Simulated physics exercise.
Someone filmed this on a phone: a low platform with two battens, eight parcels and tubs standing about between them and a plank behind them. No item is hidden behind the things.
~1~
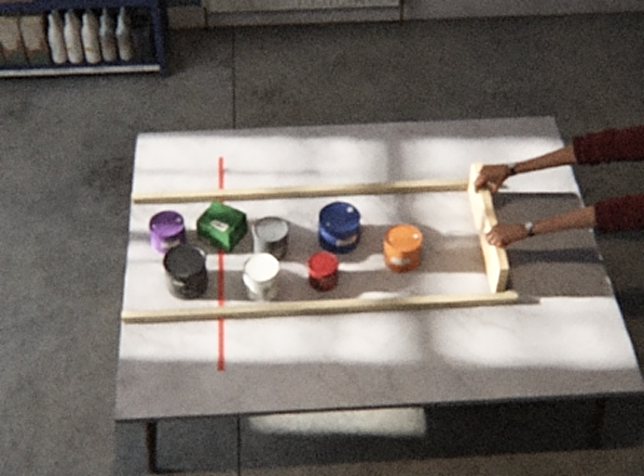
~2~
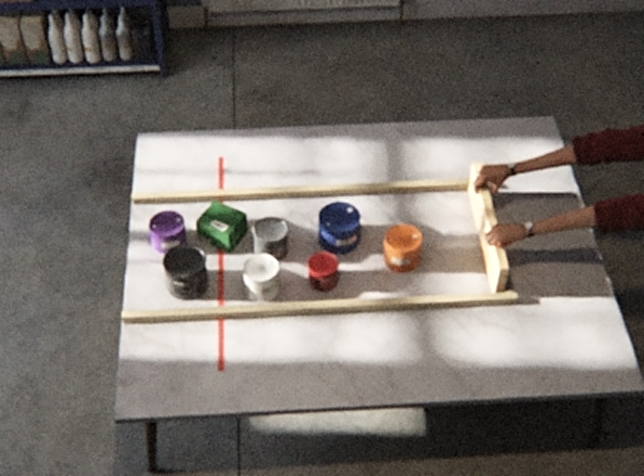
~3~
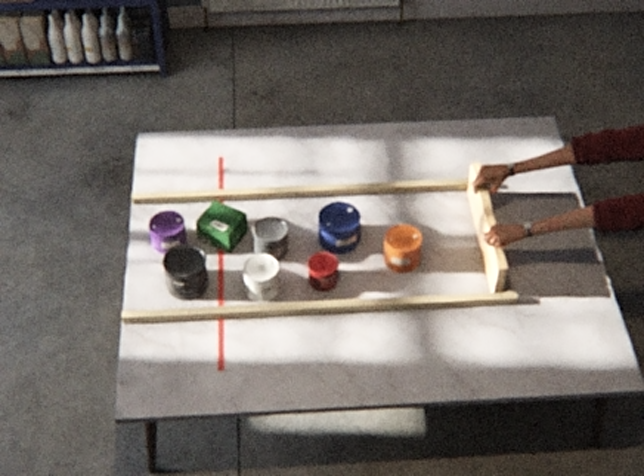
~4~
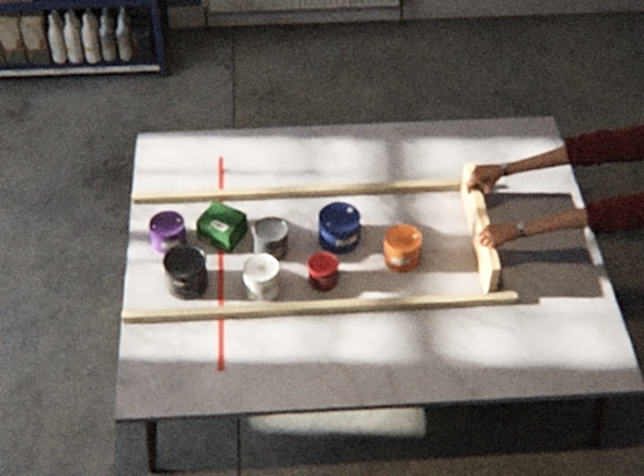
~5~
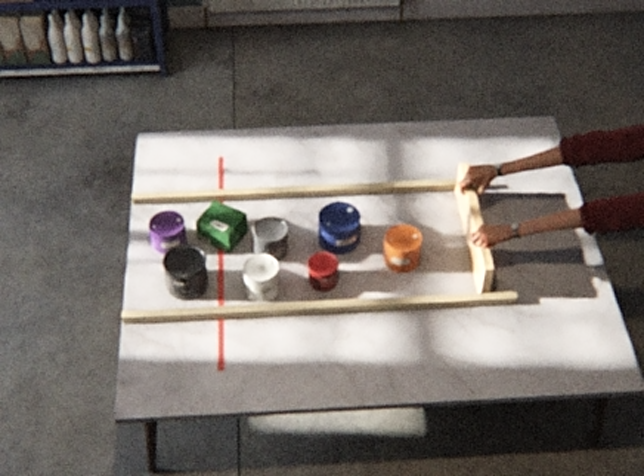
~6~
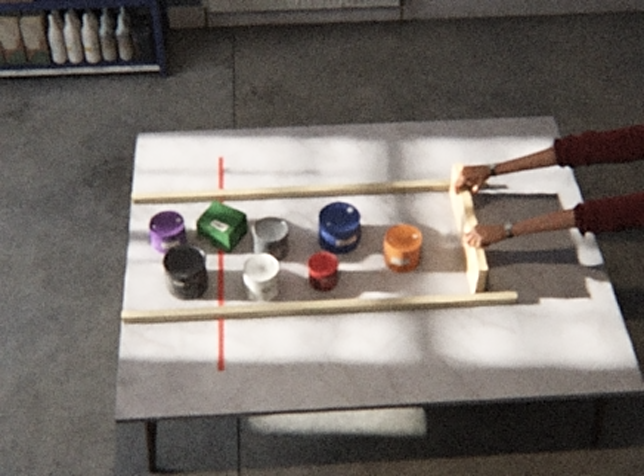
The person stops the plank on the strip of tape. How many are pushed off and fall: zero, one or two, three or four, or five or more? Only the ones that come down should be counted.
Not one drops off.
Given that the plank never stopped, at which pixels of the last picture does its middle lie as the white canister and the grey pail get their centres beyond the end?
At (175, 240) for the white canister; at (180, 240) for the grey pail.
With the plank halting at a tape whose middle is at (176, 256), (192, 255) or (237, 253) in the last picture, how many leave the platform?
3, 2, 0.
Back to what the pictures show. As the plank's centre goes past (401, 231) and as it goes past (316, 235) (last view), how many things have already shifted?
1 by the first point, 4 by the second.
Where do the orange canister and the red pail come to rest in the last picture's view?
Near (202, 262) and (205, 290).
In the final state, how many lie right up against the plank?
It ends up touching 3.
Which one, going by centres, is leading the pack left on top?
The black pail ends up foremost.
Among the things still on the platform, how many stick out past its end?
Overhang count: 1.
Early on, none off yet; purple canister at rest near (168, 233); black pail at rest near (186, 273); green parcel at rest near (222, 226).
Finally, the number that fall off is zero.
